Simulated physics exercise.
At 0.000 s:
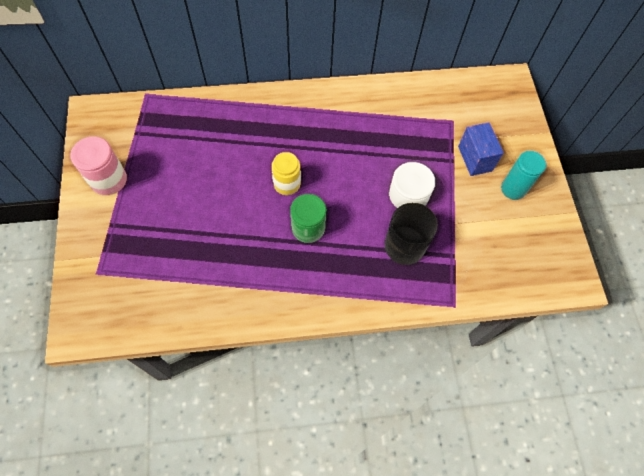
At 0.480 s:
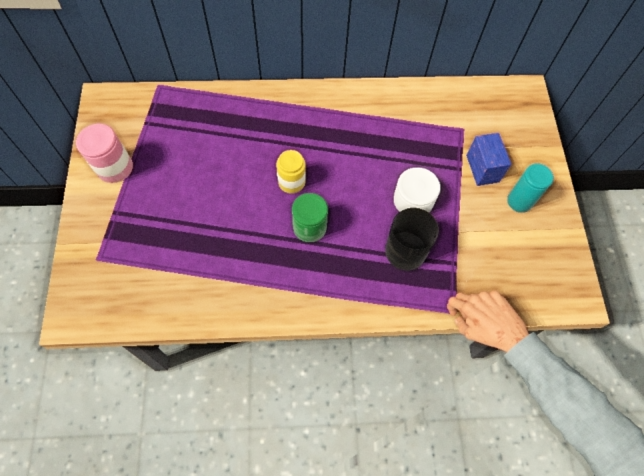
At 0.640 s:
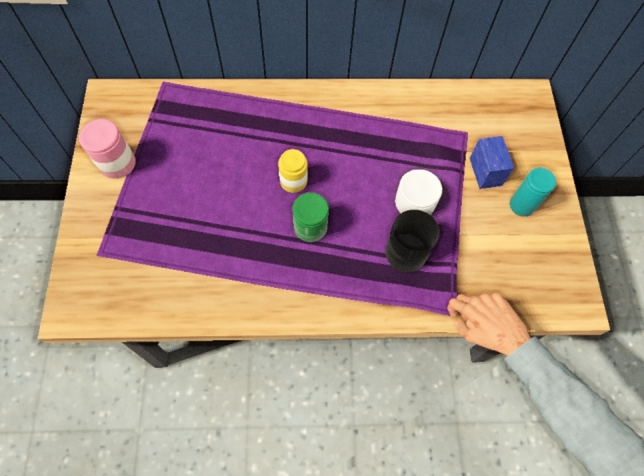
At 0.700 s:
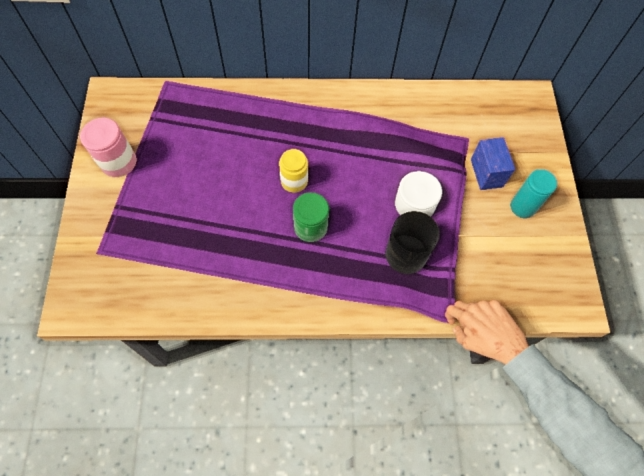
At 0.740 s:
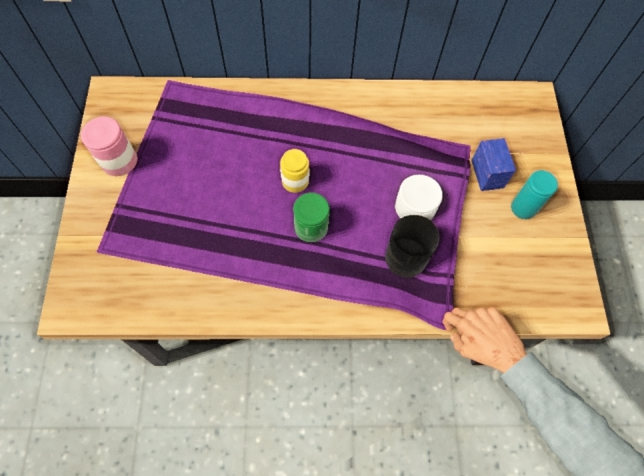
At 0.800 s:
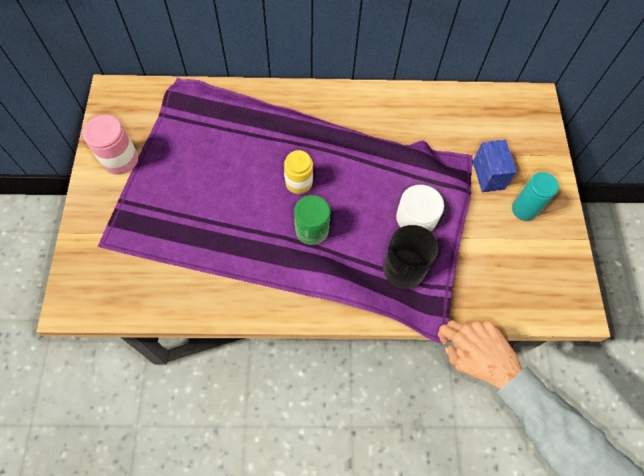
To begin with, a purple cloth lies on a wooden table with yellow, green, white and black containers on it. Then a hand enters from the lower right, grips the cloth's near right corner and draws it slightly toward the front edge, wrinkling the cloth as the black and white containers shift slightly.
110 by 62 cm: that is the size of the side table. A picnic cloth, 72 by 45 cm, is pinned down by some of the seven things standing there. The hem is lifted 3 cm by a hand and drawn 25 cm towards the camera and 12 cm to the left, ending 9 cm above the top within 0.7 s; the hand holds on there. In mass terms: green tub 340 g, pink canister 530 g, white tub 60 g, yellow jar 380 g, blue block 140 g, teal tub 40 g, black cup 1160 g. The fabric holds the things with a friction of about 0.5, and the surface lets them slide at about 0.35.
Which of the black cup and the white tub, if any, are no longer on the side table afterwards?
My guess is the black cup ends up off the surface. My guess is the white tub ends up off the surface.
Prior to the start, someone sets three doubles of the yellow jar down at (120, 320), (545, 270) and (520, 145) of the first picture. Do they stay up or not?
Log, listed order - kept / kept / kept.
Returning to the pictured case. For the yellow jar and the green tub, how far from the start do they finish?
Roughly, the yellow jar ends up off the top and the green tub ends up over the edge.
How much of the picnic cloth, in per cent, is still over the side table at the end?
Roughly 0% of it.
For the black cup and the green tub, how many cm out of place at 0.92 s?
Roughly black cup 10 cm and green tub 4 cm.
After 0.9 s, 95 % of the picnic cloth is still over the top; white tub 11 cm off its start, black cup 10 cm off its start, yellow jar 5 cm off its start.
After 1.1 s, 90 % of the picnic cloth is still over the top; white tub 21 cm off its start, black cup 19 cm off its start, yellow jar 12 cm off its start.
After 1.2 s, 75 % of the picnic cloth is still over the top; white tub 33 cm off its start at (444, 349), black cup 27 cm off its start at (394, 389), yellow jar 21 cm off its start at (357, 235).
After 1.3 s, 55 % of the picnic cloth is still over the top; white tub over the edge, black cup over the edge, yellow jar 32 cm off its start.
After 2.9 s, 0 % of the picnic cloth is still over the top; white tub over the edge, black cup over the edge, yellow jar over the edge, green tub over the edge.
